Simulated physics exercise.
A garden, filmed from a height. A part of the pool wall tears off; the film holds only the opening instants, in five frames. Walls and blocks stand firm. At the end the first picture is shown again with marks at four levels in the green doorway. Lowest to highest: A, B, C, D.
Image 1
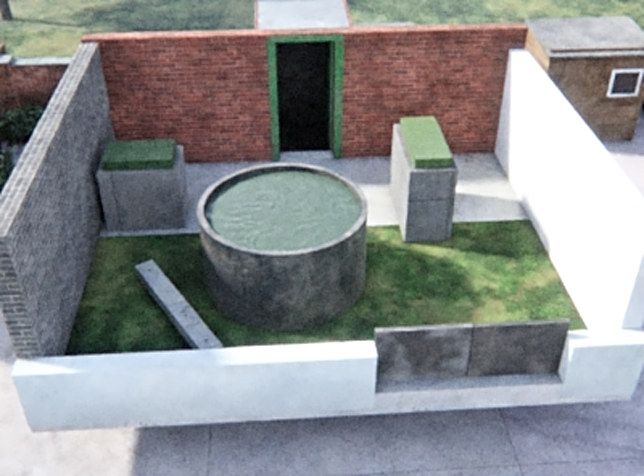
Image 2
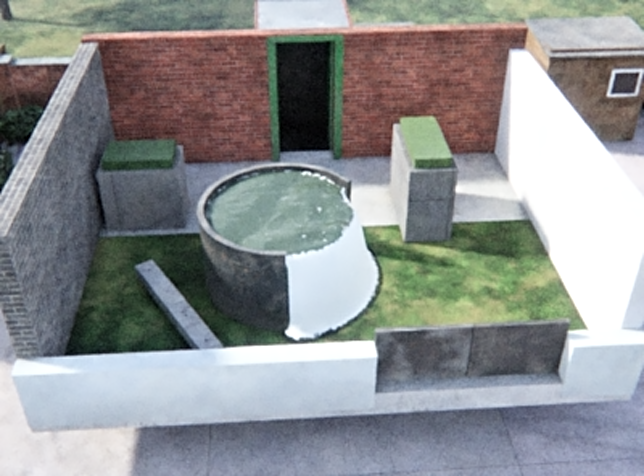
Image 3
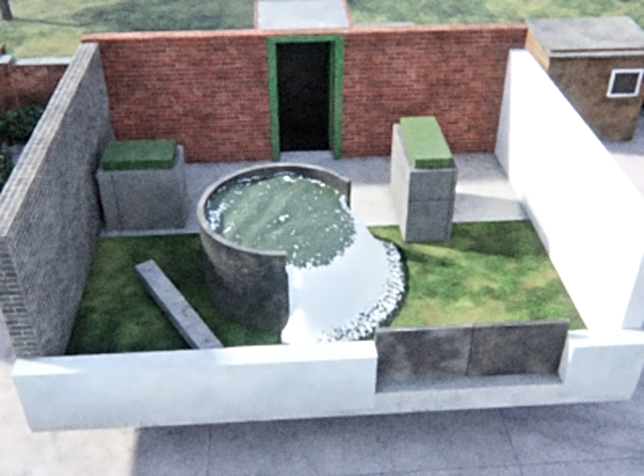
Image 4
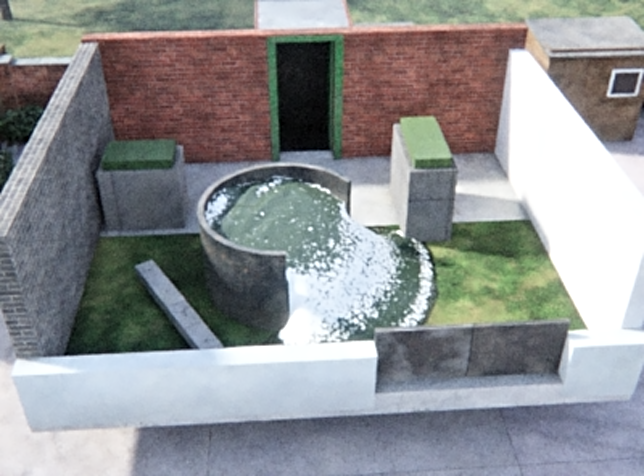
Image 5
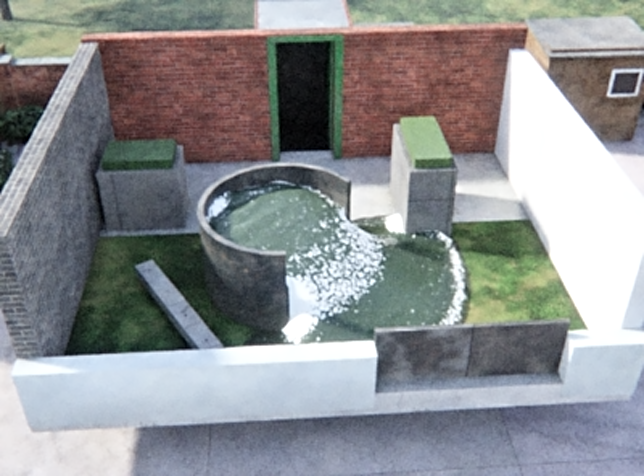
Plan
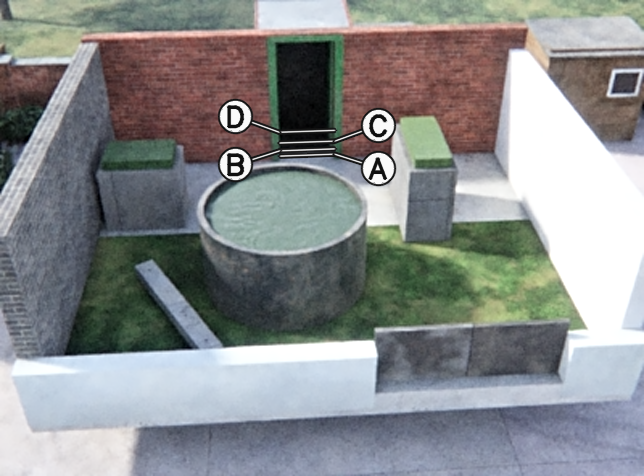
At first, still green water fills a round grey tank inside a walled garden with a green-framed doorway. The tank's front right side opens and white, foaming water pours through the gap onto the grass, then fans out to the right in a widening, dark green pool edged with foam.
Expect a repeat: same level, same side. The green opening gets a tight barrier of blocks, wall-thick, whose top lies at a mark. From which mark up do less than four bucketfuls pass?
The limit is A.
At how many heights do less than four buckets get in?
All of them.
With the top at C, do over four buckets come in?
No.
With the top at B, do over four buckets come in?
No.
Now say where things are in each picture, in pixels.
Water in the pool at rest, its middle at (283, 210); foot of the green doorway at (307, 159); shut gate at (471, 333), in the first frame.
In the second frame, 2 % of the ground under water, visible out to (370, 260).
In the third frame, 6 % of the ground under water, visible out to (374, 238).
In the fourth frame, 12 % of the ground under water, visible out to (380, 228).
In the fifth frame, 18 % of the ground under water, visible out to (378, 220).
In white, A at (307, 155); B at (307, 149); C at (307, 142); D at (307, 131); from the bottom up A, B, C, D.
If A is chosen, a bucket or two gets in.
If B is chosen, nothing gets over.
If C is chosen, nothing gets over.
If D is chosen, nothing gets over.
